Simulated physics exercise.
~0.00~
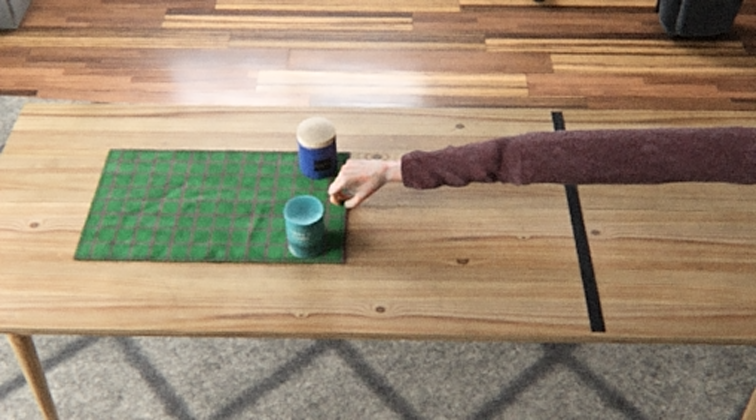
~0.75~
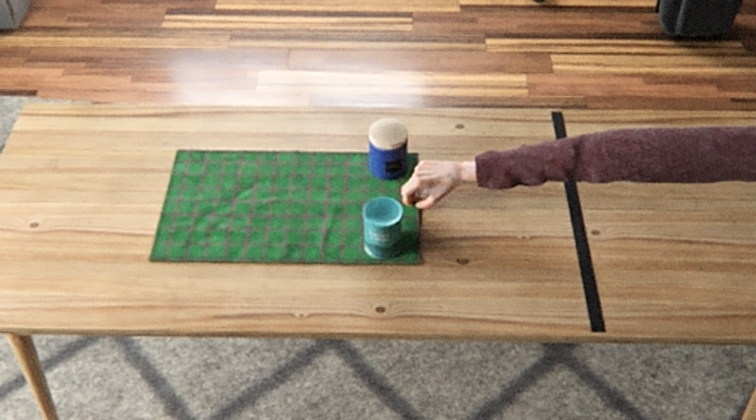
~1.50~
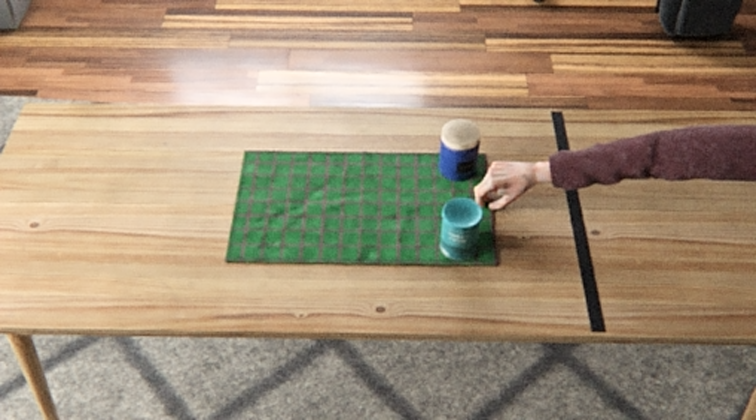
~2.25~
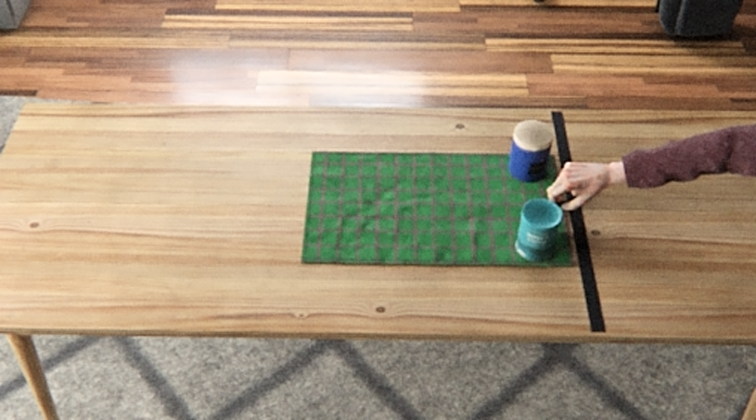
Hand pulling a green table runner rightward across a wooden table to a black tape line, turquoise tin and blue jar staying upright.
